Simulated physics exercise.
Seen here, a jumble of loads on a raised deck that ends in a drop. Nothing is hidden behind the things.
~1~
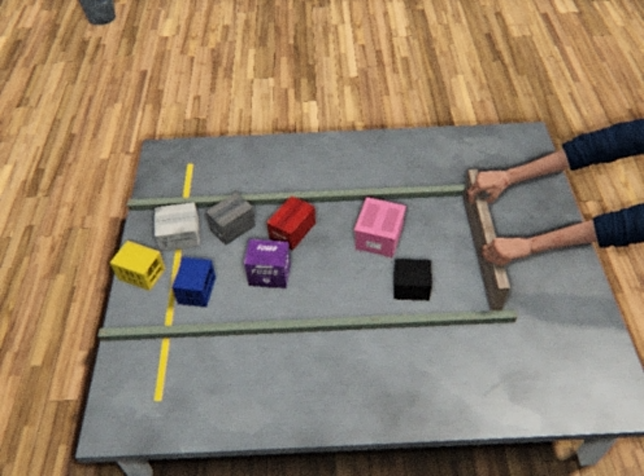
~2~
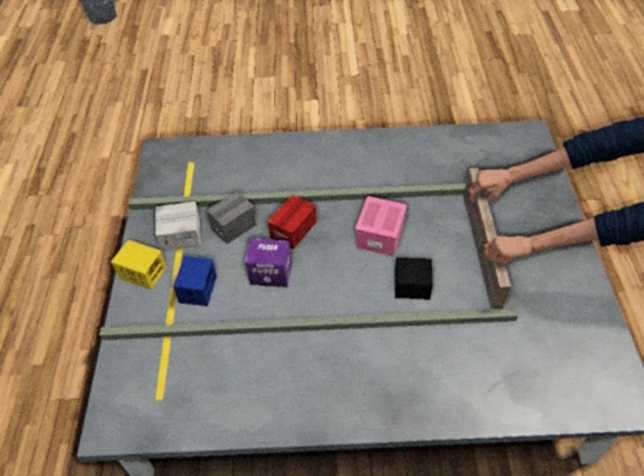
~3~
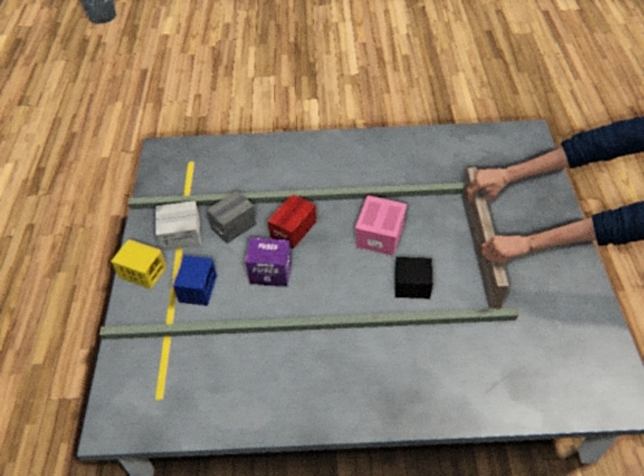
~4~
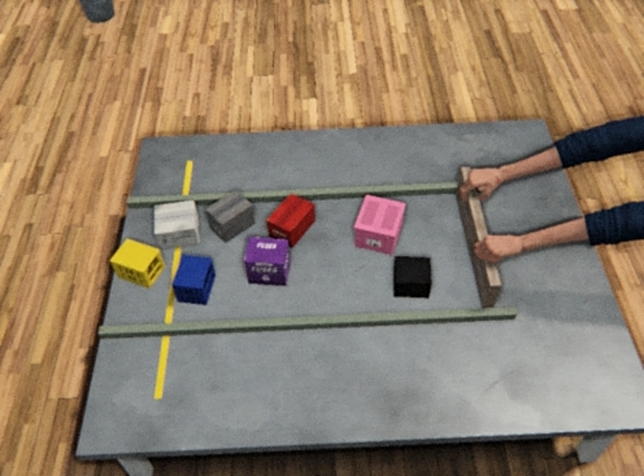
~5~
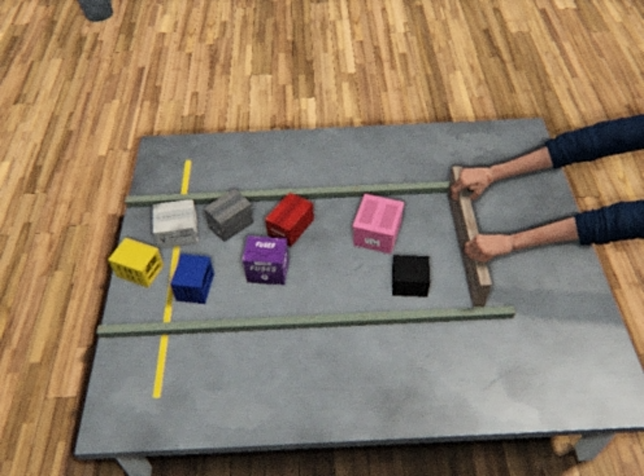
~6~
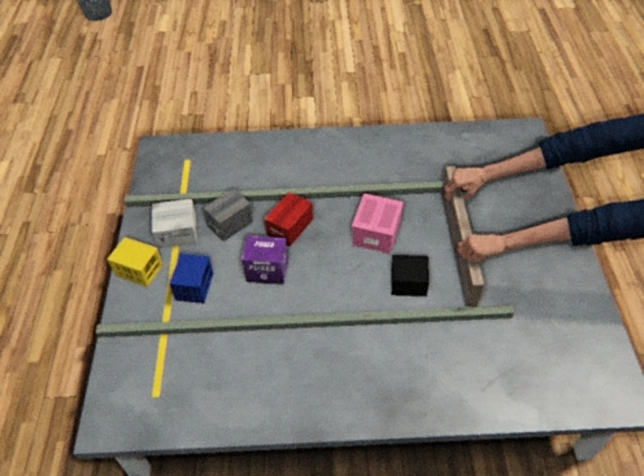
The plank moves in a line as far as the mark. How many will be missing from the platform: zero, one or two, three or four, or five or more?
Here the number that fall off is three or four.
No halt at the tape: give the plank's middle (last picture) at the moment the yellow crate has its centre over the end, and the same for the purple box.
For the yellow crate at (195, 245), for the purple box at (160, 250).
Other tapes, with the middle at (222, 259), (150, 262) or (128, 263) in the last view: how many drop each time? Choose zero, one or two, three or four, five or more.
The falls would be 1 or 2; 5 or more; 5 or more.
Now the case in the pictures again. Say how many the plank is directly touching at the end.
In contact: 2.
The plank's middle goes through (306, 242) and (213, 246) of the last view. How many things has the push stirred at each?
First 5, then 8.
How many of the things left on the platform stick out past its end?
The number is 3.
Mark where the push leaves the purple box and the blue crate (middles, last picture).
The purple box stops around (120, 267); the blue crate around (106, 298).
Early on, none off yet; yellow crate at rest near (136, 262); white box at rest near (175, 223); blue crate at rest near (192, 279).
A while later, none off yet; yellow crate travelled a little near (130, 261); white box travelled well along near (108, 232); blue crate travelled about its own width near (151, 286).
Finally, the number that fall off is three or four; lost, grey box, white box and yellow crate.
